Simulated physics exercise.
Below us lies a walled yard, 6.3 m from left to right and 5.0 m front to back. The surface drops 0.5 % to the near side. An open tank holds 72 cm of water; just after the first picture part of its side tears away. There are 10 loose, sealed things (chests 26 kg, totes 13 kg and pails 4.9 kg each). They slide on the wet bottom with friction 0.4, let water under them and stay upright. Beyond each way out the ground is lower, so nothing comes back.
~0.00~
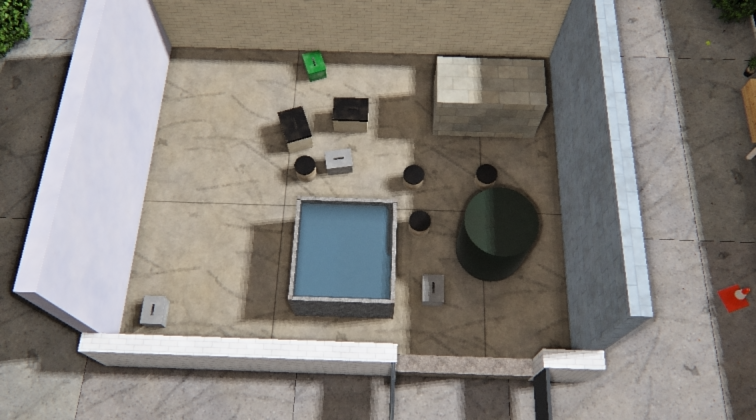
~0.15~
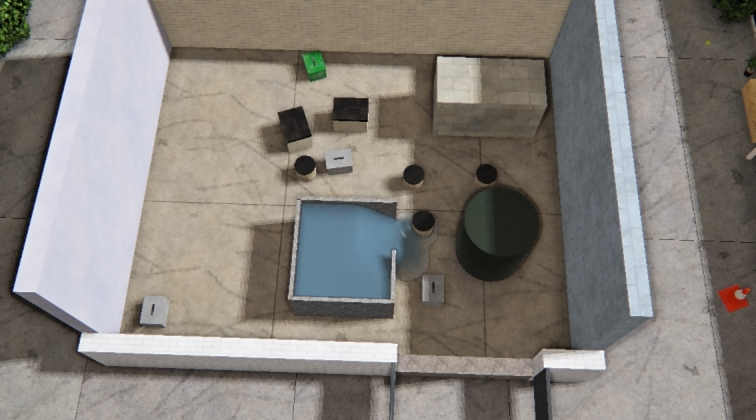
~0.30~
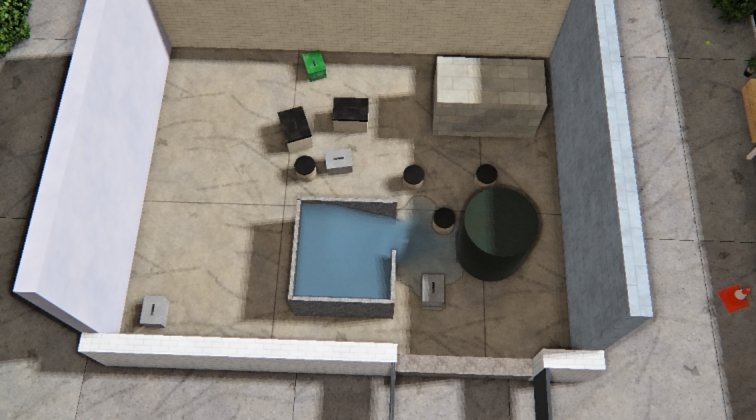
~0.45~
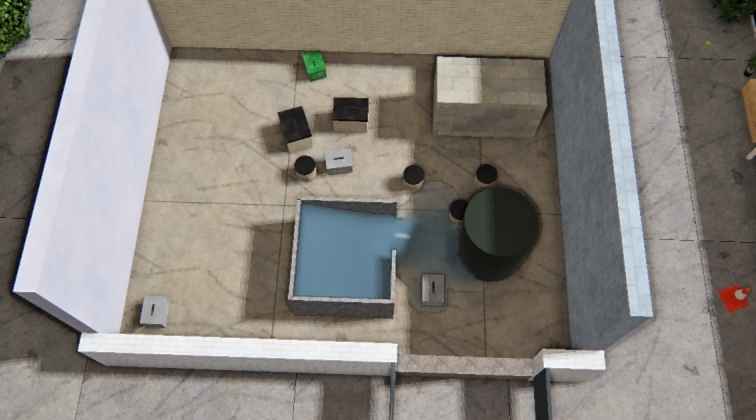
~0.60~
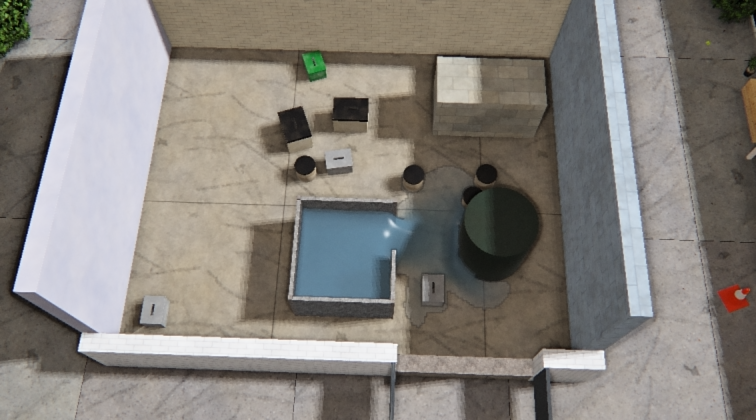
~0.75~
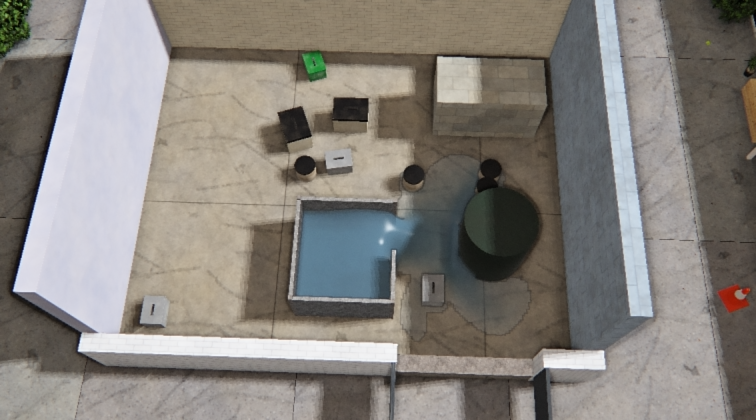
In this clip, part of a square tank's right side opens in a walled yard, and water spreads over the ground around a large dark cylinder, pushing one small dark-topped container rightward until it nudges another beside the cylinder.
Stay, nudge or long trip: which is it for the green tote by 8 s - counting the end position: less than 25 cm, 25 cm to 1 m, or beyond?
The green tote holds its place.
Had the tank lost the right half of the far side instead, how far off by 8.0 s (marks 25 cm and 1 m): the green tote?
Then the green tote travels far.
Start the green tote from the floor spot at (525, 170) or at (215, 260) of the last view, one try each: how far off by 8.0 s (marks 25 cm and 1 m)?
In that order: It travels far; it barely shifts.
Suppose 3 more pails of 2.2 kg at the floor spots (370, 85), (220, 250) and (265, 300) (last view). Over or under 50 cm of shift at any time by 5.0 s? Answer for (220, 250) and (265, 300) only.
In that order: Under, short of it.
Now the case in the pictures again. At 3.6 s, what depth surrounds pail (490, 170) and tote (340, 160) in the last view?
Roughly 9 and 2 cm.
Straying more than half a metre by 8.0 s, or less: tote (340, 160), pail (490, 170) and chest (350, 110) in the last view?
In that order: Short of it, more, under.
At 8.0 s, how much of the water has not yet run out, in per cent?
Some 62 per cent remains.
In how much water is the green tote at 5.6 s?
Roughly 4 cm.
After 1.6 s the green tote is near (314, 62), 0.0 m from its start, aground; 0 of 10 are out; 2 afloat.
After 3.6 s the green tote is near (314, 62), 0.0 m from its start, aground; 0 of 10 are out; 2 afloat.
After 5.6 s the green tote is near (314, 62), 0.0 m from its start, aground; 0 of 10 are out; 1 afloat.
After 8.0 s the green tote is near (314, 62), 0.0 m from its start, aground; 0 of 10 are out; 1 afloat.
